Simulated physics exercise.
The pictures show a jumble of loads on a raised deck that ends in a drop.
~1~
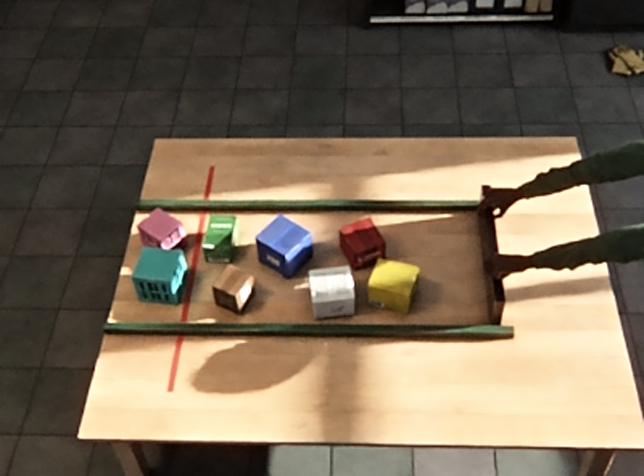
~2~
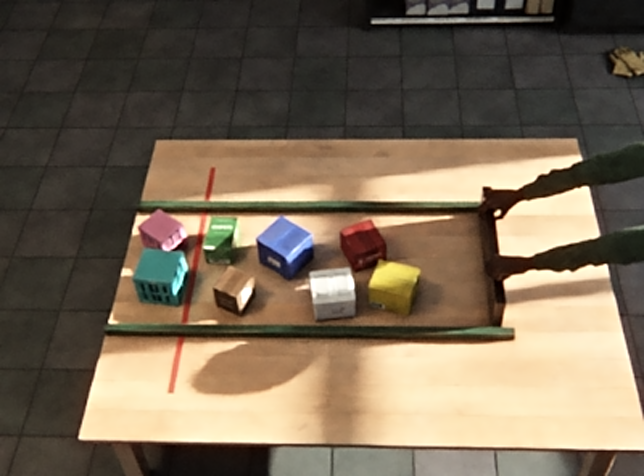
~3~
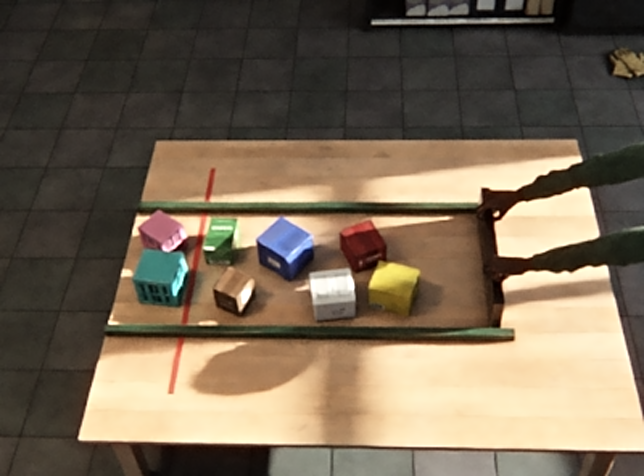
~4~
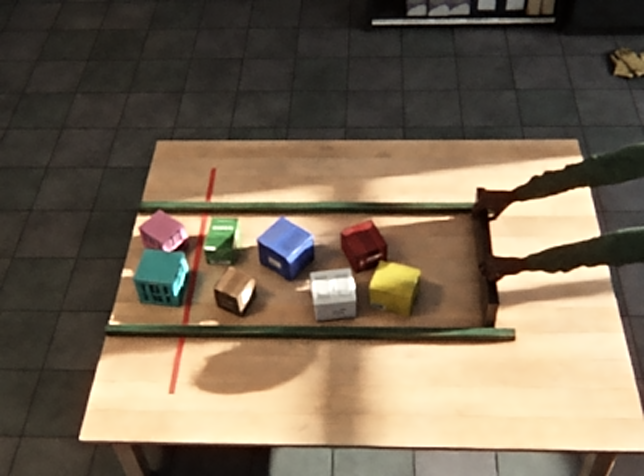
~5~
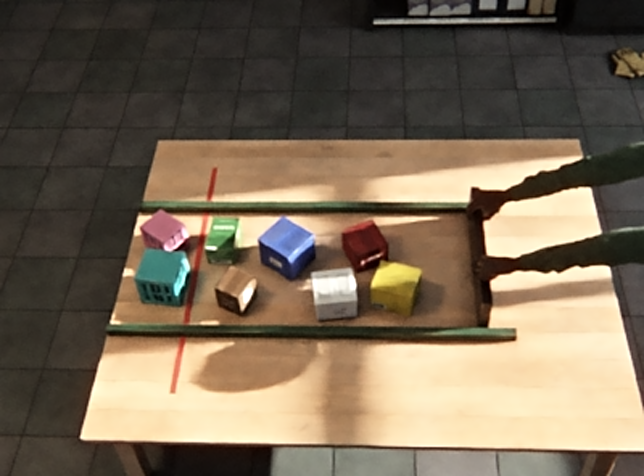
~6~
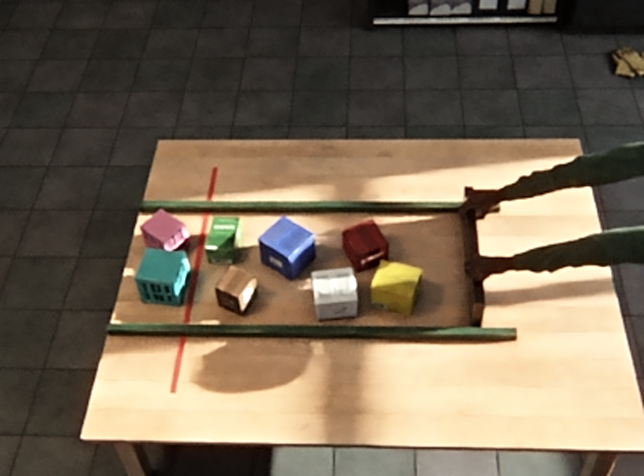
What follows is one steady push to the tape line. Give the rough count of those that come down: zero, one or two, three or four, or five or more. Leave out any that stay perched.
In the end the number that fall off is three or four.
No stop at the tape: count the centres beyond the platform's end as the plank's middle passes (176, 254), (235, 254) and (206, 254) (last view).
The counts: 6, 2 and 3.
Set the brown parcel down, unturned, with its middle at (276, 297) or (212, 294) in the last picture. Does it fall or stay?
Place by place, it tumbles off; comes down.
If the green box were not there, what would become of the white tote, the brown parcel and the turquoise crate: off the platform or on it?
The white tote is kept; the brown parcel goes over; the turquoise crate goes over.
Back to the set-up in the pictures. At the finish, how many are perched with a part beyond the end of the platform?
That would be 2.
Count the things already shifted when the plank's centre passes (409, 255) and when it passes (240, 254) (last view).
1 and 8.
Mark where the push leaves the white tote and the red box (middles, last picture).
First (127, 293), then (182, 240).
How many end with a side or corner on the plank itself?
The number is 2.
Soon after, none off yet; pink crate at rest near (165, 236); turquoise crate at rest near (163, 277); green box at rest near (224, 240).
Then, none off yet; pink crate at rest near (165, 236); turquoise crate at rest near (163, 277); green box moving near (221, 240).
Further on, none off yet; pink crate moved about its own width near (129, 232); turquoise crate moved about its own width near (116, 271); green box moved about its own width near (164, 238).
By the end, the number that fall off is three or four; fallen, brown parcel, green box, turquoise crate and pink crate.
